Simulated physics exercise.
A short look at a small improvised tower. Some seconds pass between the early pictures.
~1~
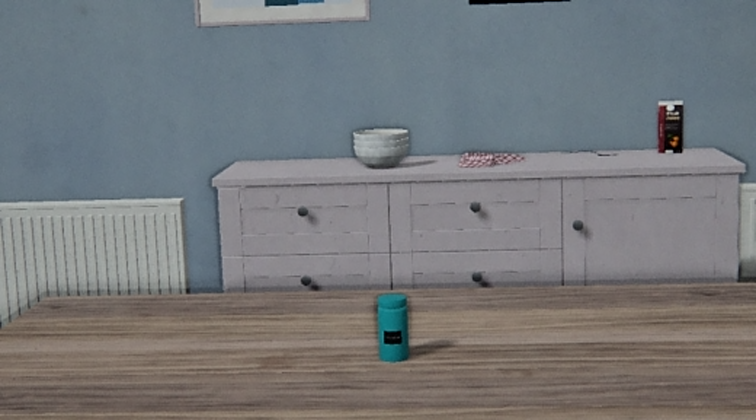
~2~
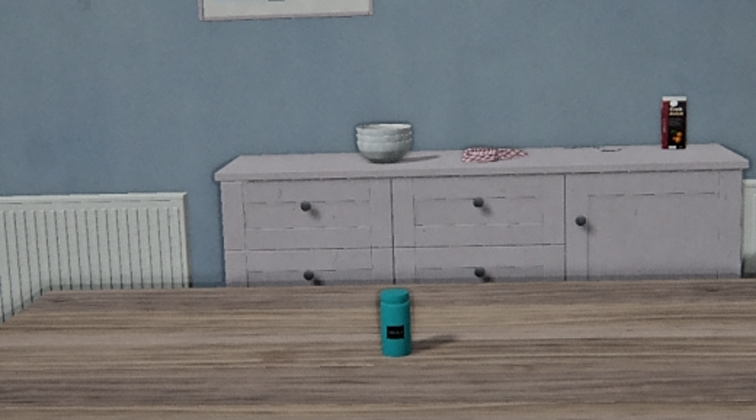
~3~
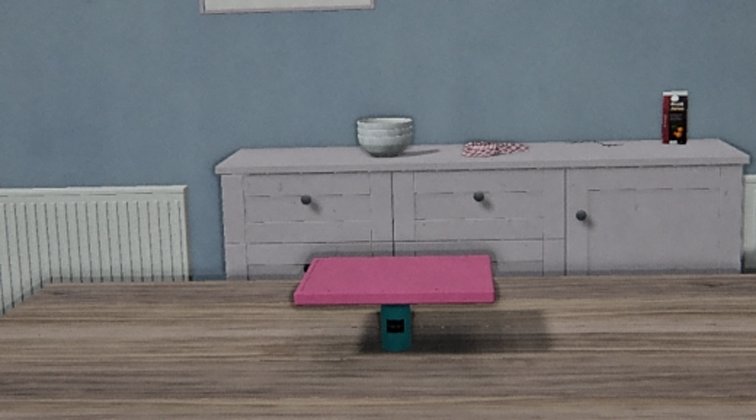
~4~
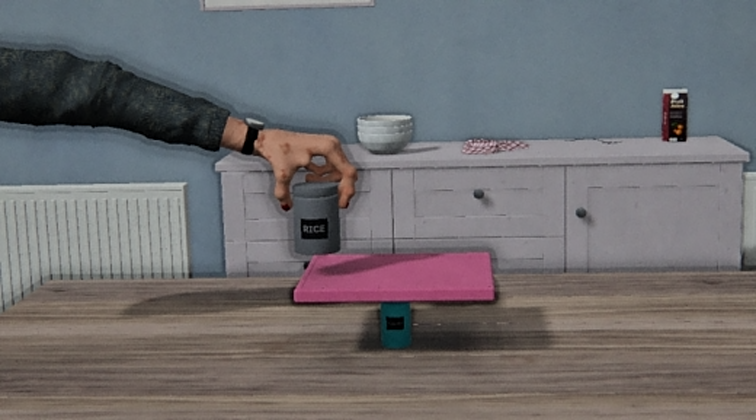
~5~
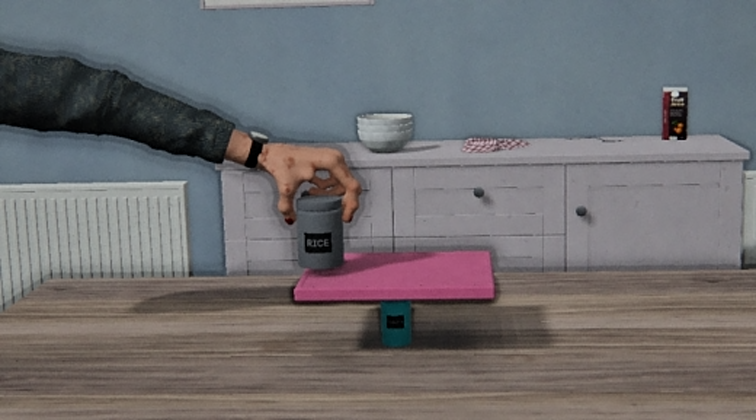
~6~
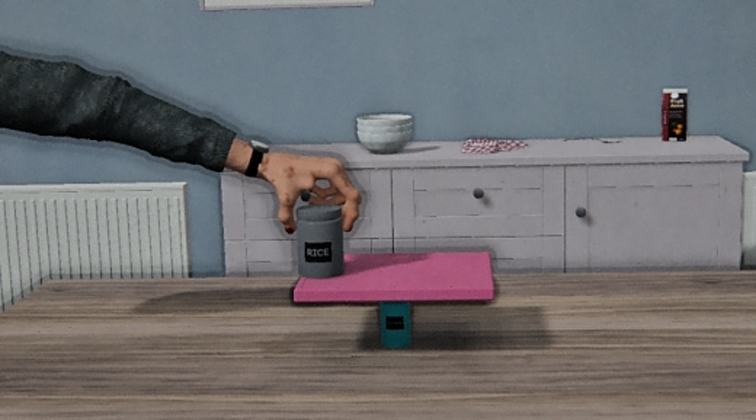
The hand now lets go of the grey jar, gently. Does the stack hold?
Outcome: The stack gives way.
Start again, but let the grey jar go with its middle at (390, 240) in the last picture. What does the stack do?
Then it holds.
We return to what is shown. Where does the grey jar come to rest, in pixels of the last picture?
Near (270, 322).
Then, 0.30 s after the last picture, grey jar now fallen; pink lid tipped 30° from how it was.
Then, 0.40 s after the last picture, pink lid tipped 57° from how it was.
Then, 0.70 s after the last picture, pink lid tipped 36° from how it was.
At rest, fallen, grey jar; left askew, pink lid; turquoise shaker in place. Seen from the same camera at the end, grey jar near (270, 323). The stack loses its balance.
